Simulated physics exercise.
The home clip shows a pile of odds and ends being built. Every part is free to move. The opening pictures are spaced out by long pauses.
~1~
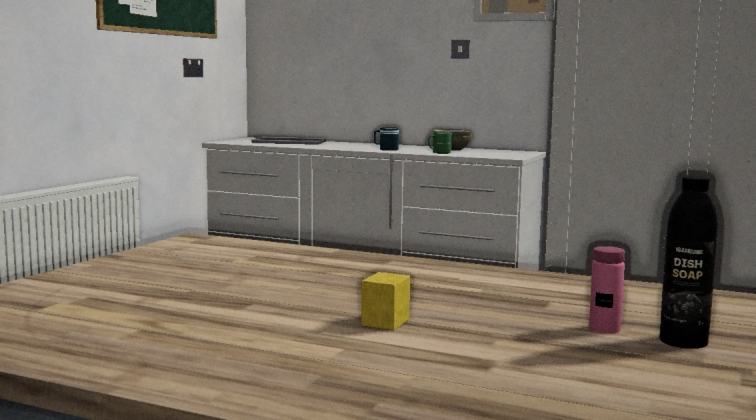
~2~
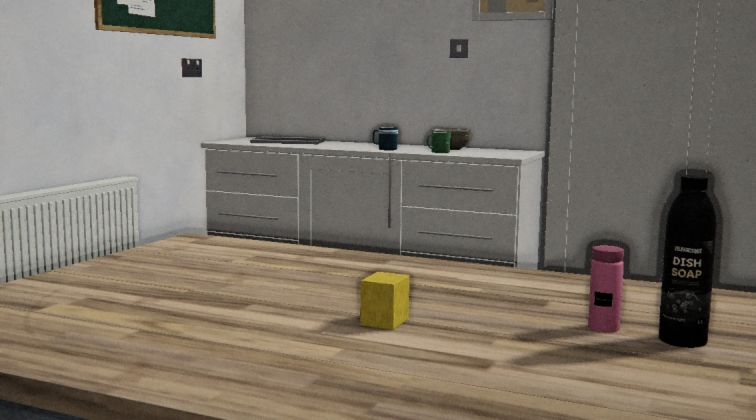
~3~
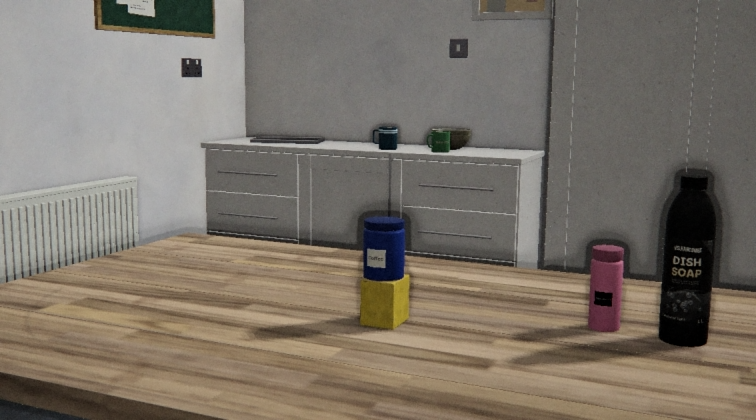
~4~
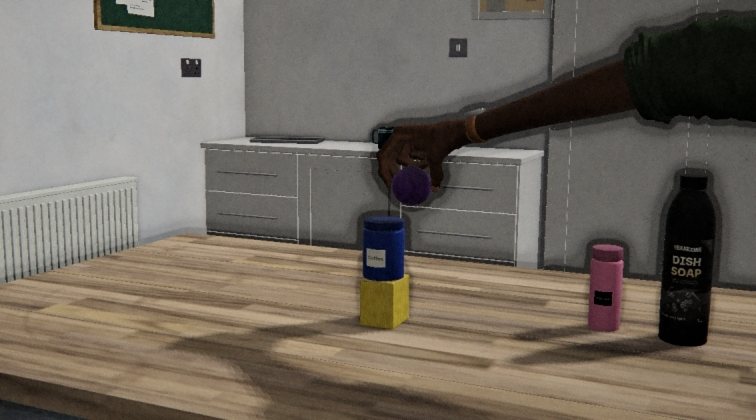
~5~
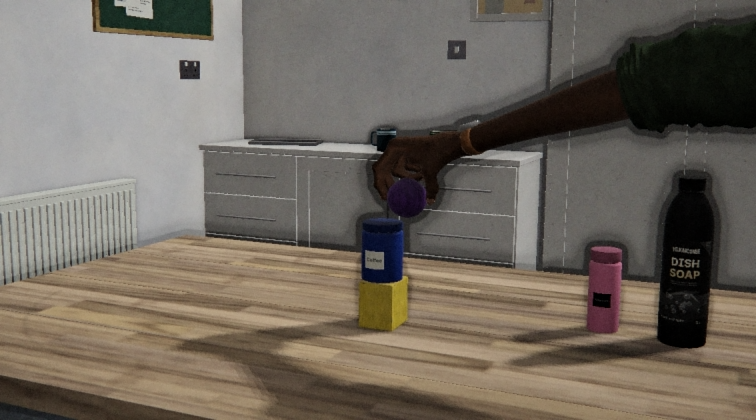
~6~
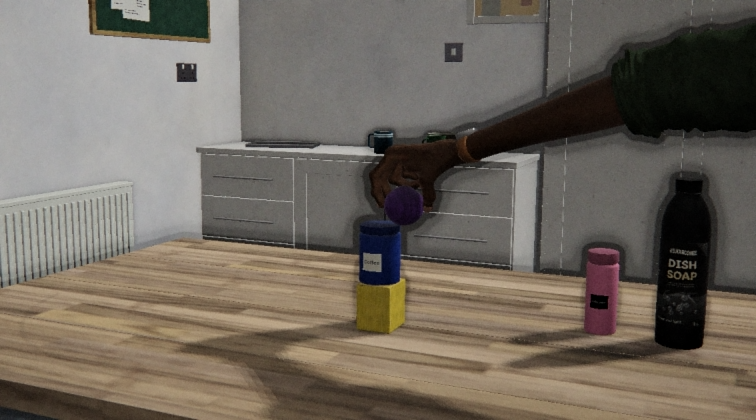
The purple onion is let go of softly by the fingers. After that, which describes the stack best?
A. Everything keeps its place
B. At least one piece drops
Answer: B.
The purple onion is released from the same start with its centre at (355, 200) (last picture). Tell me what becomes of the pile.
It collapses.
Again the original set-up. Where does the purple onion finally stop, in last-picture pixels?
In the final view it sits at roughly (440, 315).
Then, 0.36 s on from there, purple onion shifted a little near (414, 214).
Then, 0.72 s on from there, purple onion now fallen.
In the end, fallen, purple onion; the other 4 unmoved. At the end, from the last picture's camera, purple onion near (440, 315). The pile comes apart.
